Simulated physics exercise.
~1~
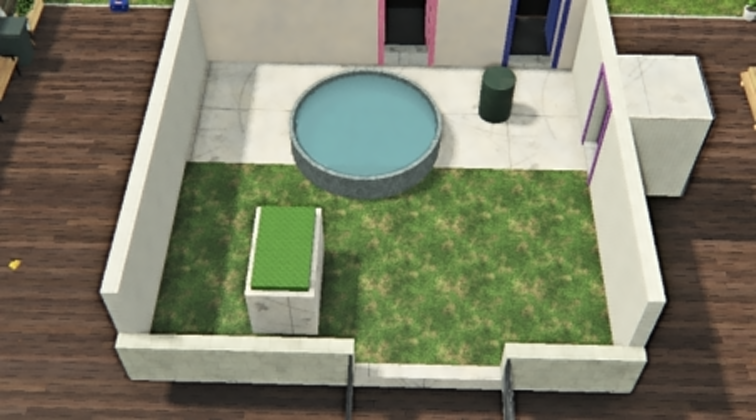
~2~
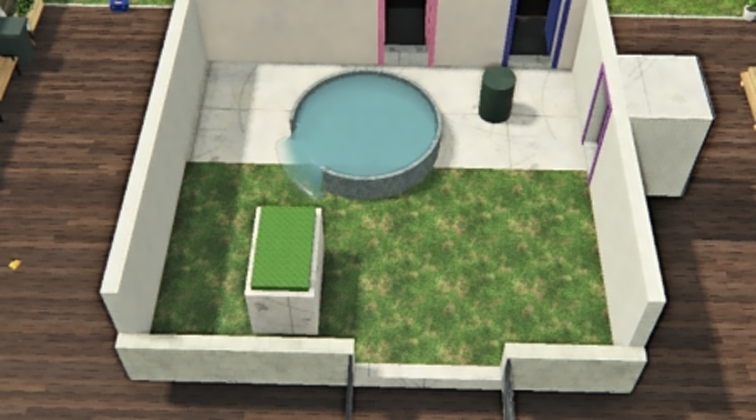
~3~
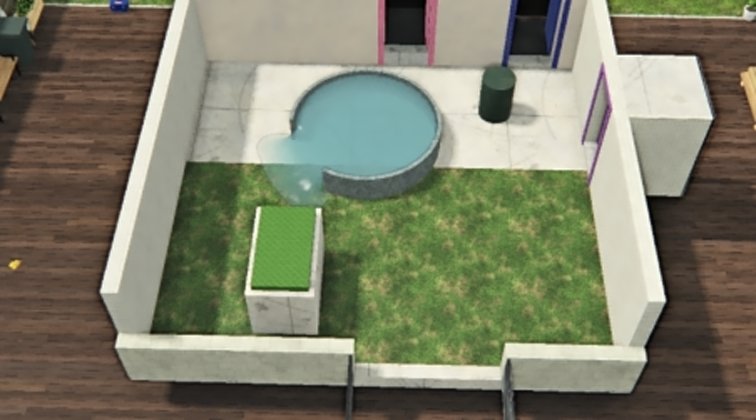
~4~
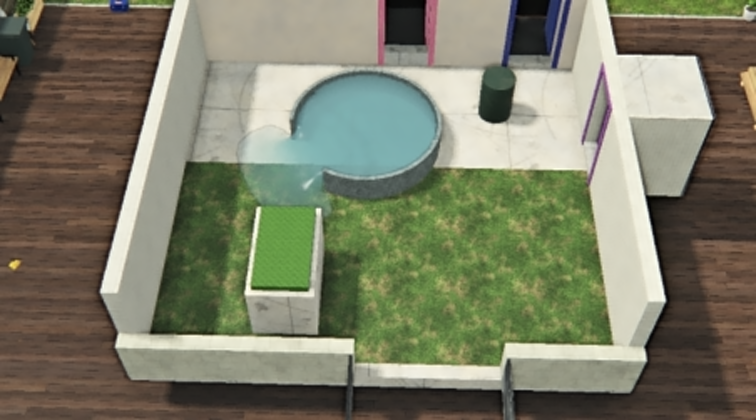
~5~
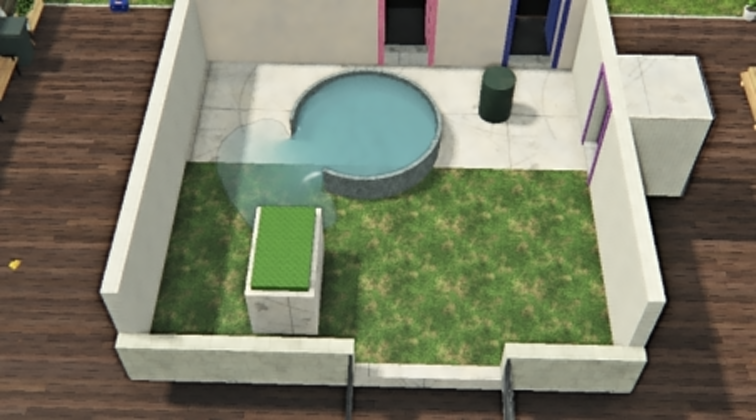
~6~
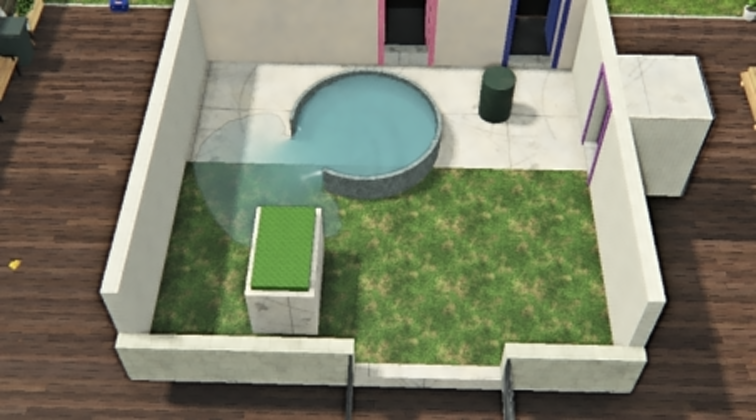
Walled garden terrace with a round pool bursting at its lower left side, water fanning out over pale paving and grass.
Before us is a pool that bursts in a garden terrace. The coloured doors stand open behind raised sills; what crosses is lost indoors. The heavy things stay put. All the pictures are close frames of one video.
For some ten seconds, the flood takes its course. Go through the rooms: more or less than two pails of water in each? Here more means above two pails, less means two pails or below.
Purple door: Less; pink door: Less; blue door: Less.
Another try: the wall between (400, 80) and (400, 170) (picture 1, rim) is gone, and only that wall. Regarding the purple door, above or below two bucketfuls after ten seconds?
Purple: Exceeds it.
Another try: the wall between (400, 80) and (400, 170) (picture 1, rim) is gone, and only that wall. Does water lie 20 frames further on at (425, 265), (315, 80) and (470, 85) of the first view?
Point by point: Soaked; unwetted; soaked.
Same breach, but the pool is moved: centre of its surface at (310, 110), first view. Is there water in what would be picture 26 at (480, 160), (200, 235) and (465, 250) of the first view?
Going through the three places: Out of reach, in the spill, out of reach.
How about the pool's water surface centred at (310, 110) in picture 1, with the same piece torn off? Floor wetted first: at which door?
The one in pink.
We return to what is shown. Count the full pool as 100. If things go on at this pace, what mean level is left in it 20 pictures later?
Estimate: Close to 48 %.
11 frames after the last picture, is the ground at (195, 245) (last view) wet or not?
That spot will be soaked.
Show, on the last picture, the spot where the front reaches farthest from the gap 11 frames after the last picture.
Approximate pixel: (158, 299).
A moment on, water covers 15 % of the floor; the purple door not reached, the pink door not reached, the blue door not reached.
Next, water covers 20 % of the floor; the purple door not reached, the pink door not reached, the blue door not reached.
Then, water covers 35 % of the floor; the purple door not reached, the pink door not reached, the blue door not reached.
Later, water covers 55 % of the floor; the purple door not reached, the pink door wet at the sill, nothing in, the blue door not reached.
In the end, water covers 75 % of the floor; the purple door not reached, the pink door wet at the sill, nothing in, the blue door wet at the sill, nothing in.
